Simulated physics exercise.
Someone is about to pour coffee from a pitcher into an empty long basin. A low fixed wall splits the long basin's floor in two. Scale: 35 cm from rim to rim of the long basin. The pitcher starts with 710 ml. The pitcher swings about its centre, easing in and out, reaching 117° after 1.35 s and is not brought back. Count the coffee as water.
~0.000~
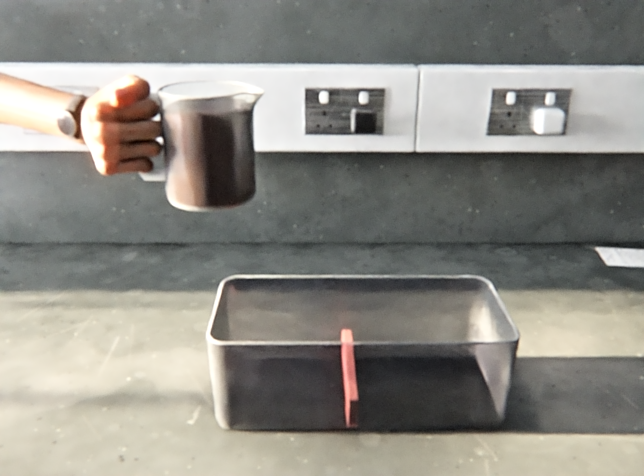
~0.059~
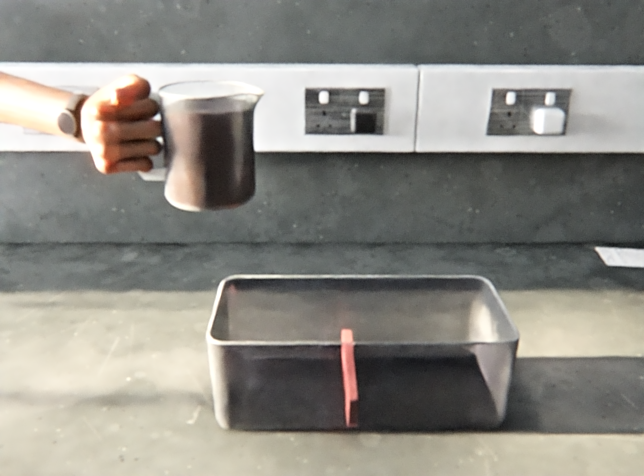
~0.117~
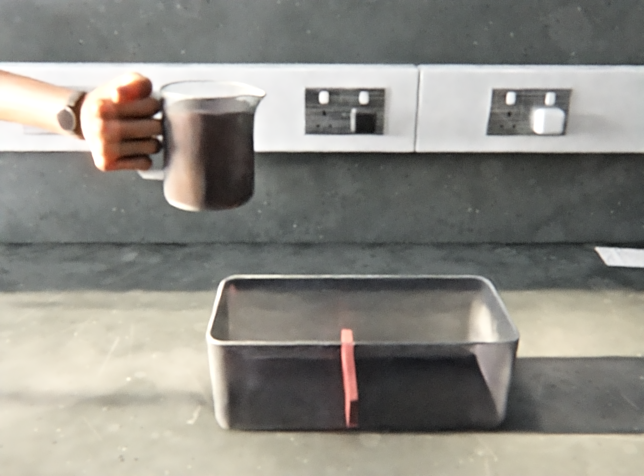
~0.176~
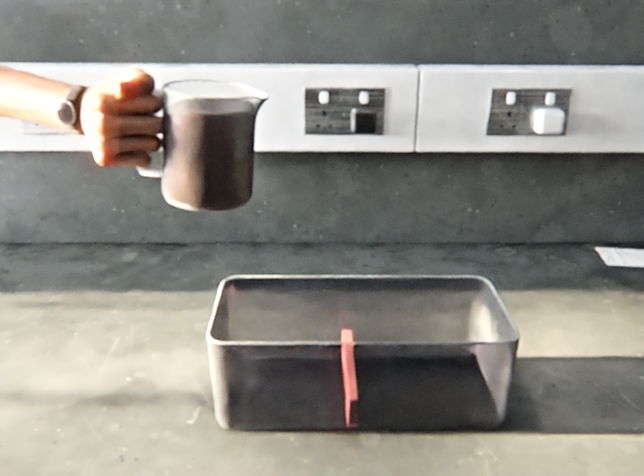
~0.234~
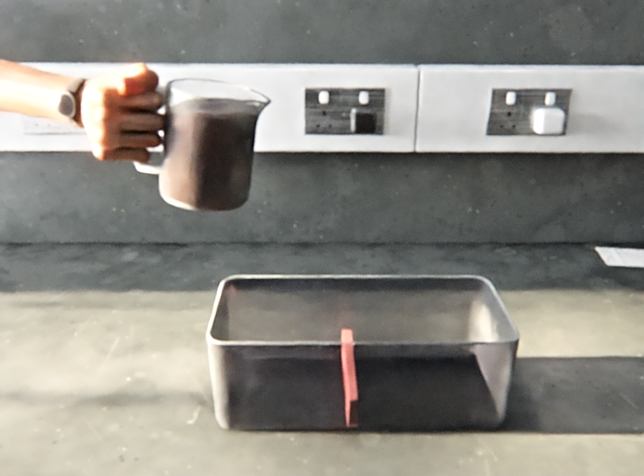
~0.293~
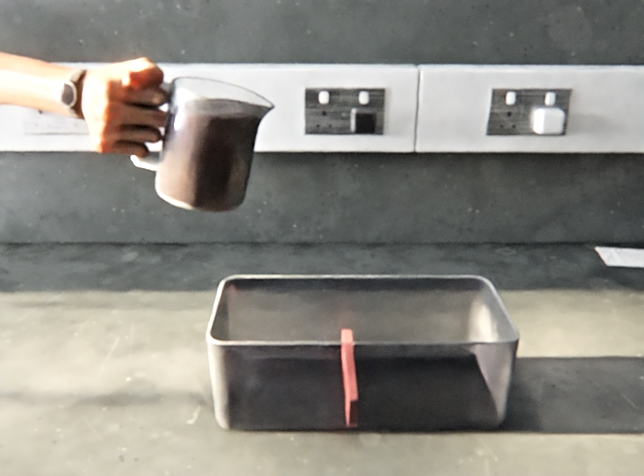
A hand wearing a wristwatch held a clear pitcher of dark coffee above a long, empty basin with a red strip on its front, then slowly tilted the pitcher slightly to the right.
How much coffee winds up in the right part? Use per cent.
About 52 per cent.
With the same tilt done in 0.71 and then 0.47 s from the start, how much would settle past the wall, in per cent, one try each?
In turn about 25 and 20 per cent.
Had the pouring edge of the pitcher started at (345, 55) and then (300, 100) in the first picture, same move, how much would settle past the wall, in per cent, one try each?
In turn about 90 and 80 per cent.
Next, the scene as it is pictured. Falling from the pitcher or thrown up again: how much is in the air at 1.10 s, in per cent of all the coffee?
Some 26 per cent.
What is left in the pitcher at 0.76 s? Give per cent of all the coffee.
Near 80 in a hundred.
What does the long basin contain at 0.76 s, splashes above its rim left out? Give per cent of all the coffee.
Near 4 in a hundred.
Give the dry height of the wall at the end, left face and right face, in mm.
Some 28 mm on the left and 26 mm on the right.
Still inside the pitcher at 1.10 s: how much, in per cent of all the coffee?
Near 20 in a hundred.
By 0.76 s the tilt is 70° and 79 per cent is still to pour, 2 is left of the wall and 2 right of it.
By 1.10 s the tilt is 108° and 21 per cent is still to pour, 13 is left of the wall and 40 right of it.
By 1.46 s the tilt is 117° and 0 per cent is still to pour, 44 is left of the wall and 51 right of it.
By 1.85 s the tilt is 117° and 0 per cent is still to pour, 45 is left of the wall and 52 right of it.
At rest 45 per cent lies left of the wall, 52 right of it and 3 outside.
